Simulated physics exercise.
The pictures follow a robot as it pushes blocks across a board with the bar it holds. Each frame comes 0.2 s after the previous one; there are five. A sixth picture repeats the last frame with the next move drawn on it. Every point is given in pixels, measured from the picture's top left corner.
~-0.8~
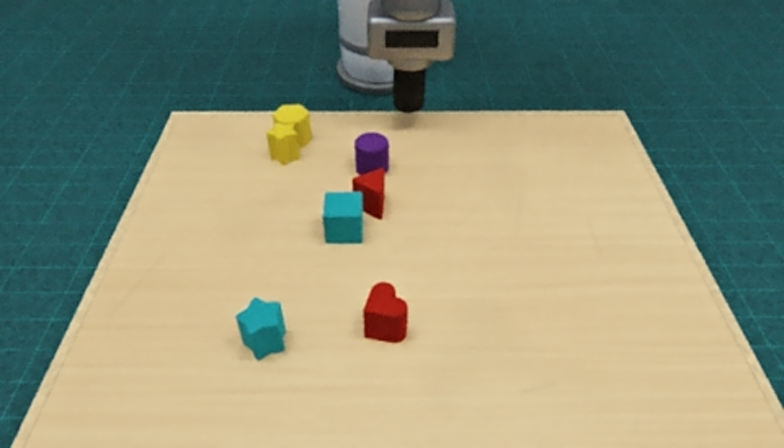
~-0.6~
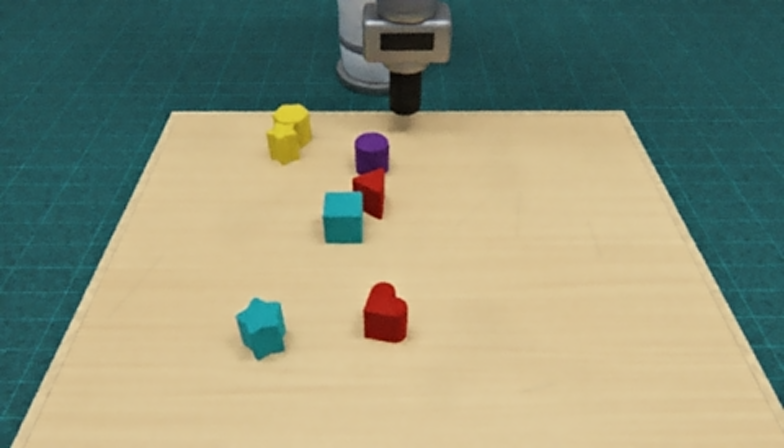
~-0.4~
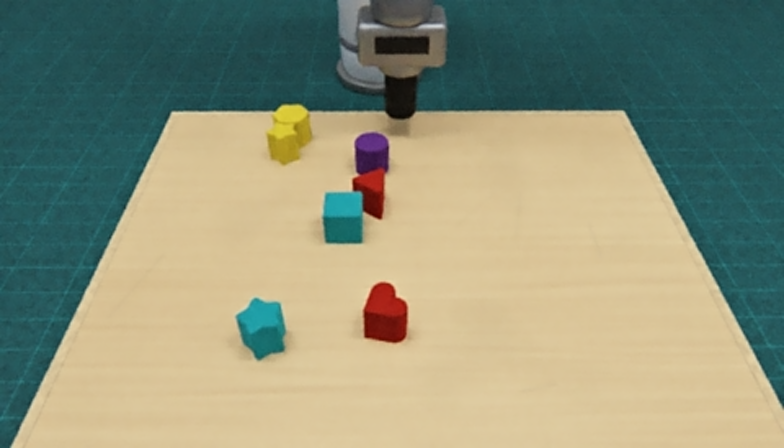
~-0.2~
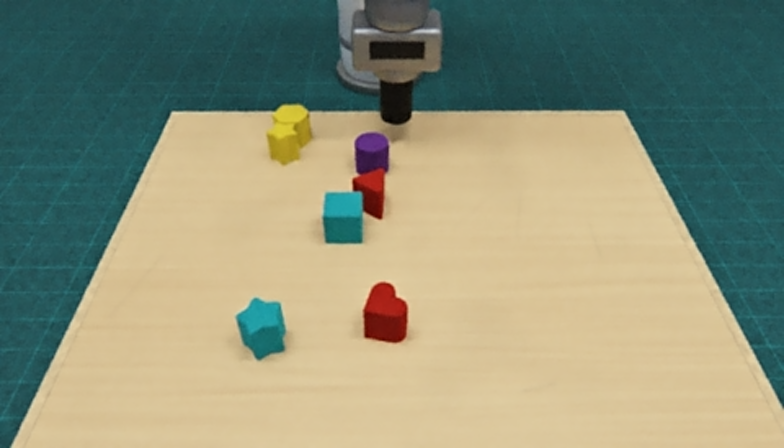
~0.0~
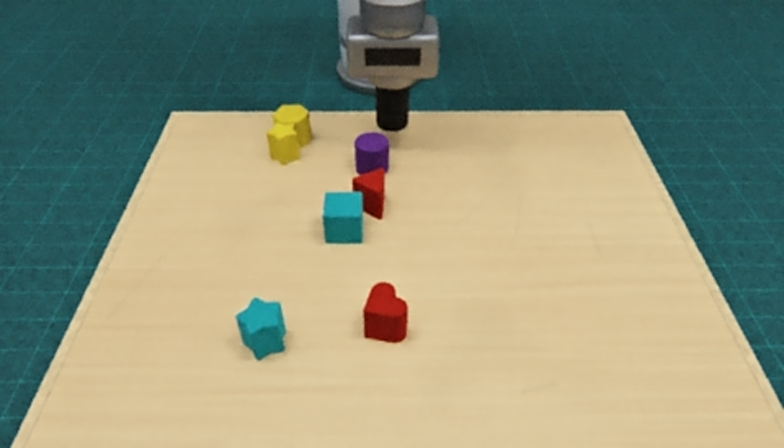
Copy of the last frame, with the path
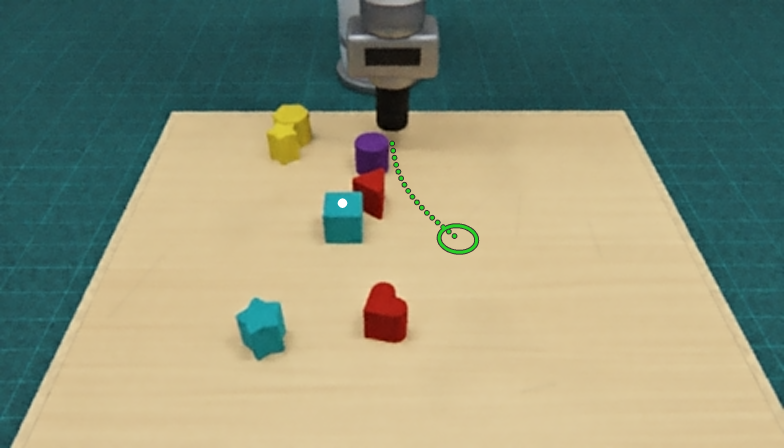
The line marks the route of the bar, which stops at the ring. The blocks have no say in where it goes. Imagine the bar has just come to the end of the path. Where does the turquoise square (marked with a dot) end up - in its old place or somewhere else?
Still in place.
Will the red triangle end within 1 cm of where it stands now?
Yes, I think so.
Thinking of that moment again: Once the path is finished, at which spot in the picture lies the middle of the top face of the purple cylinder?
(367, 154)
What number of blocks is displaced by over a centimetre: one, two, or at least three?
I count one.
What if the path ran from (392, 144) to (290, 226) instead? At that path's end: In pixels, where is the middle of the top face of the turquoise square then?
Close to (339, 230).
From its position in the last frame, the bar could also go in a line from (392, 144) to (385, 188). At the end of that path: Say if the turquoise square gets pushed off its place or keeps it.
At the moment the path ends, the turquoise square still stands where it did.
Path on the board, from (392, 144) over (399, 174) and (421, 207) to (458, 239); the dot is on the turquoise square.
On the path given first. One third of the way, bar (400, 155); purple cylinder (366, 154).
Two thirds of the way, bar (422, 187); purple cylinder (367, 154).
At the end, bar (460, 218); turquoise square in place; purple cylinder (367, 154); red triangle in place.
